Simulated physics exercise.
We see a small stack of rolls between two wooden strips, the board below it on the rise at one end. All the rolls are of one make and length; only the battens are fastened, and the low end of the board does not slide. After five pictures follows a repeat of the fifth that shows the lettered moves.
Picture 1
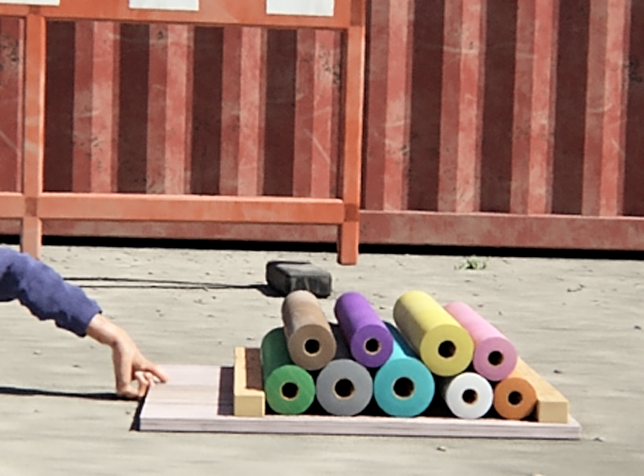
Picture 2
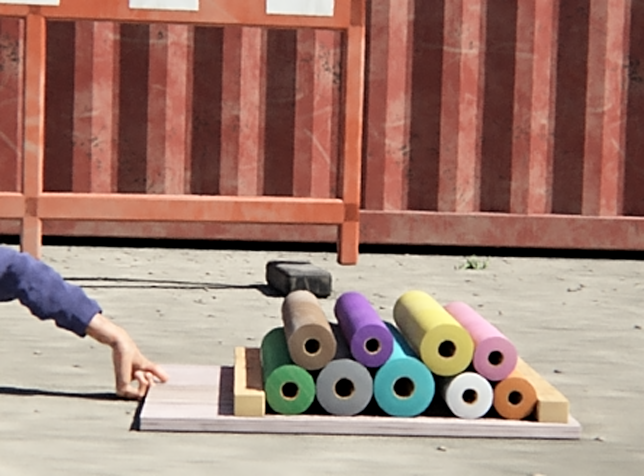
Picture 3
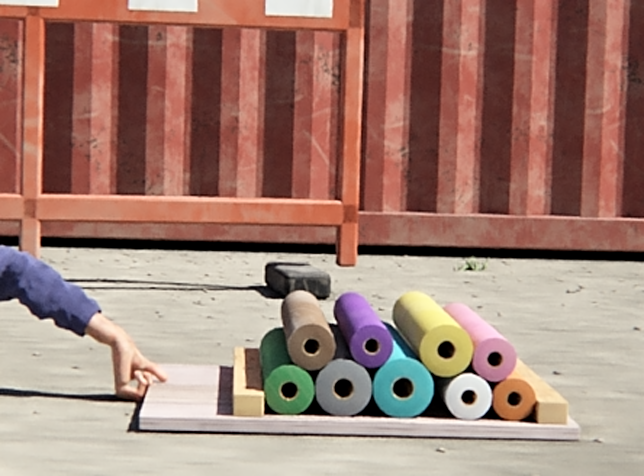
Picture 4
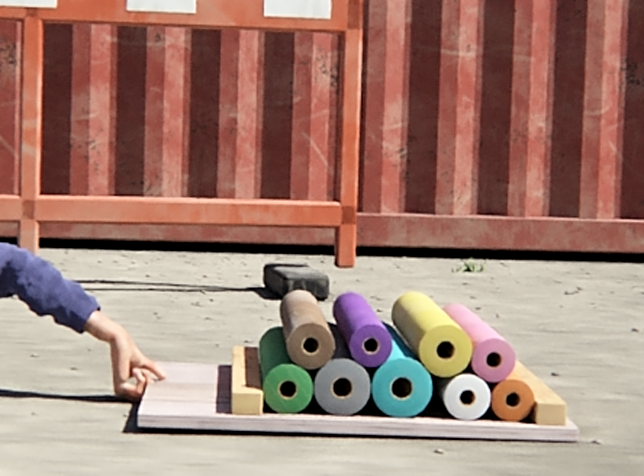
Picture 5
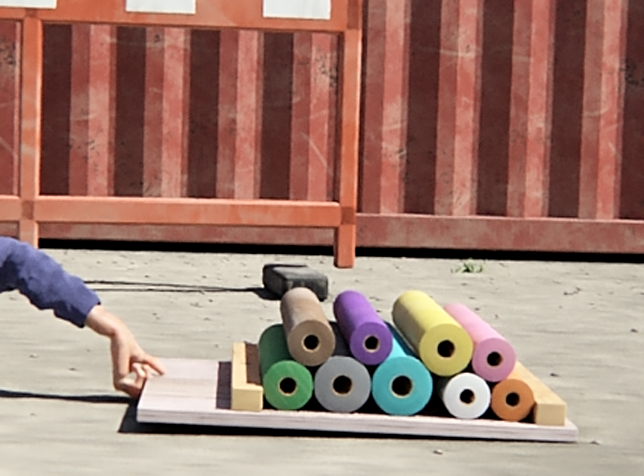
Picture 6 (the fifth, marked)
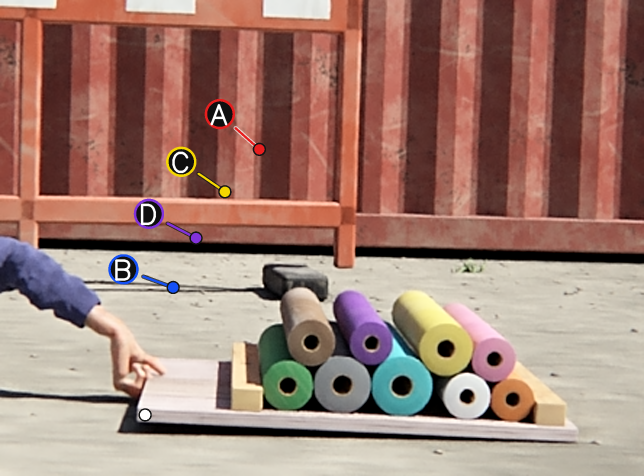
An arm in a dark blue sleeve reaches in from the left on sunlit, pale ground, seen from a fixed, slightly raised view before a rusty red corrugated wall and orange frame. Its hand grips a pale board carrying green, grey, turquoise, white and orange rolls beneath brown, purple, yellow and pink ones, between wooden strips. The hand raises the board's left end very slightly, the stacked rolls showing almost no movement.
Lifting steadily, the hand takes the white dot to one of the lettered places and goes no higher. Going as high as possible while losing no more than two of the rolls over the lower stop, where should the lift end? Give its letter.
Raise it to C.
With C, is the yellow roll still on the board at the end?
The yellow roll: No.
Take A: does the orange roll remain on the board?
The orange roll: Yes.
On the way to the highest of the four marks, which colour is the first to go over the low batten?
The pink one.
On the marked copy, A at (260, 149); B at (173, 288); C at (225, 192); D at (196, 238); the white dot at (145, 415).
With C. Early on, board at 19°.
Further on, board at 33°.
At the end, board at 33°, two over the low batten (pink, yellow).
As for the rest, A four over the low batten (purple, brown, pink, yellow); B two over the low batten (pink, yellow); D two over the low batten (pink, yellow).
